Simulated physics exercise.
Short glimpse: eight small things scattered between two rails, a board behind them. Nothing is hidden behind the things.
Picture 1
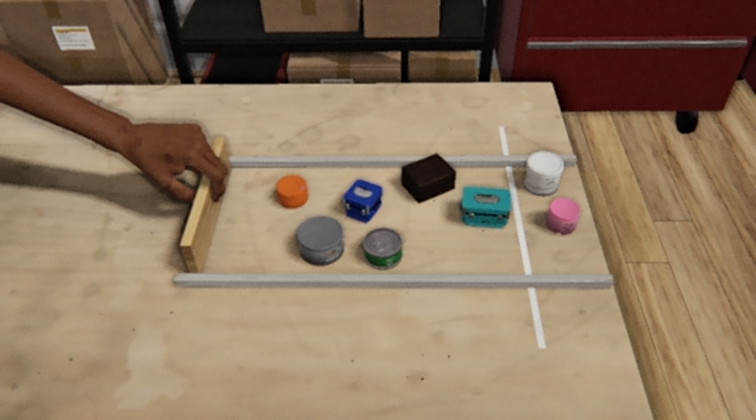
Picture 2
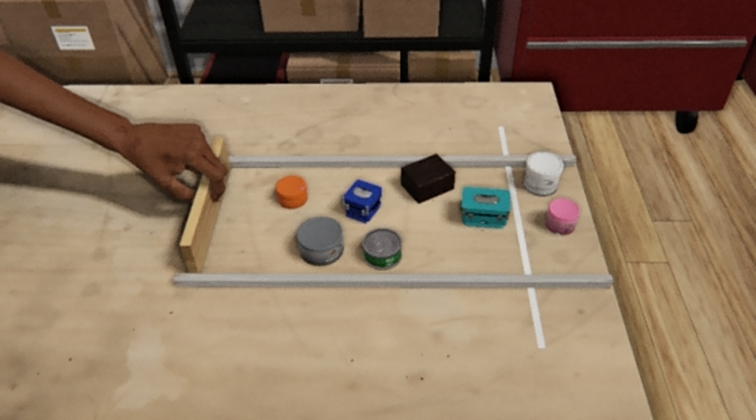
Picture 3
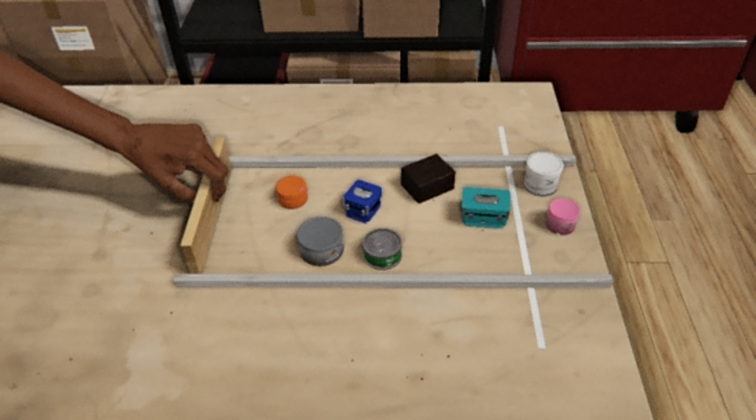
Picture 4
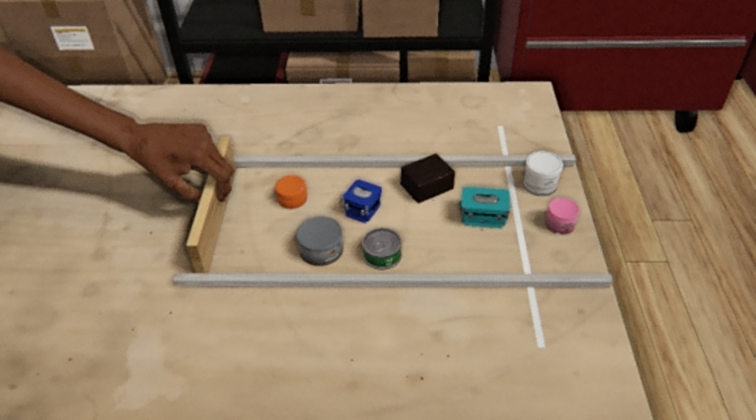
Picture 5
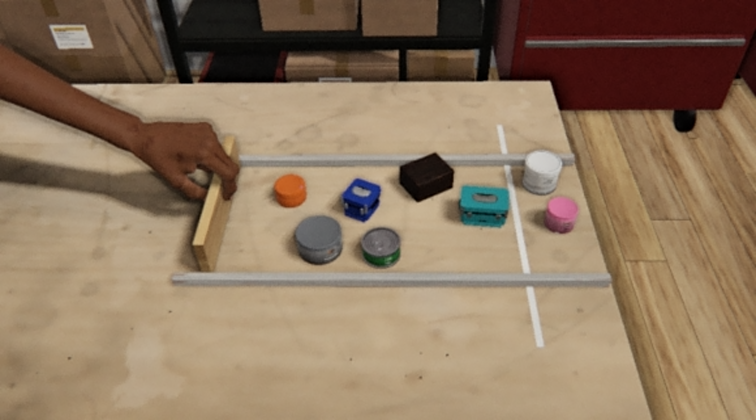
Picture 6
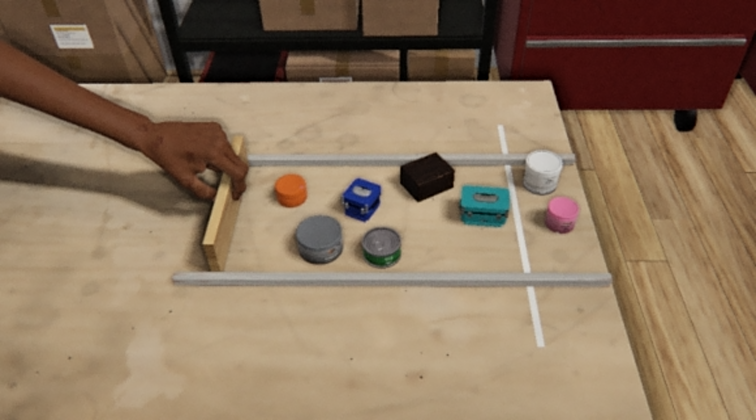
On a wooden table, eight small containers and boxes sat scattered between two grey rails while a hand held a board at the left, then slid it slightly right toward them.
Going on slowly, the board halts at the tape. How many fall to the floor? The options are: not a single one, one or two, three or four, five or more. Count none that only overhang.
Answer: One or two.
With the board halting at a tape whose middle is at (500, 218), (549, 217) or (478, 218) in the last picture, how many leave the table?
In order, the counts are 0, 4 and 0.
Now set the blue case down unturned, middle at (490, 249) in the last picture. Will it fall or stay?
Result: It does not stay.
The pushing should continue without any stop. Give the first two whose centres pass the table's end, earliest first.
Earliest first - pink tub, green pot.
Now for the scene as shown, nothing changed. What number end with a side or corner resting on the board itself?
It's 4 of them.
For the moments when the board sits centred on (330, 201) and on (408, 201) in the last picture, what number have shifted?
First 4, then 5.
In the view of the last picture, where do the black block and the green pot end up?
Roughly (529, 172); the other one roughly (591, 258).
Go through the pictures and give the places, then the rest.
In the first picture, pink tub (563, 217); white tin (543, 174); turquoise case (486, 208); board (209, 203); tape (518, 219).
In the second picture, white tin (543, 174); board (208, 203).
In the third picture, turquoise case (485, 208); green pot (383, 249).
In the fourth picture, pink tub (562, 217); black block (427, 178).
In the fifth picture, white tin (541, 173); grey tub (319, 240).
In the sixth picture, pink tub (562, 216); white tin (542, 173); turquoise case (484, 206); board (228, 201); tape (517, 217).
Early on, none off yet; pink tub at rest near (562, 216); white tin at rest near (542, 173); turquoise case at rest near (484, 206).
A while later, none off yet; pink tub at rest near (562, 216); white tin moving near (547, 173); turquoise case travelled about its own width near (522, 206).
Finally, the number that fall off is one or two; lost, pink tub.
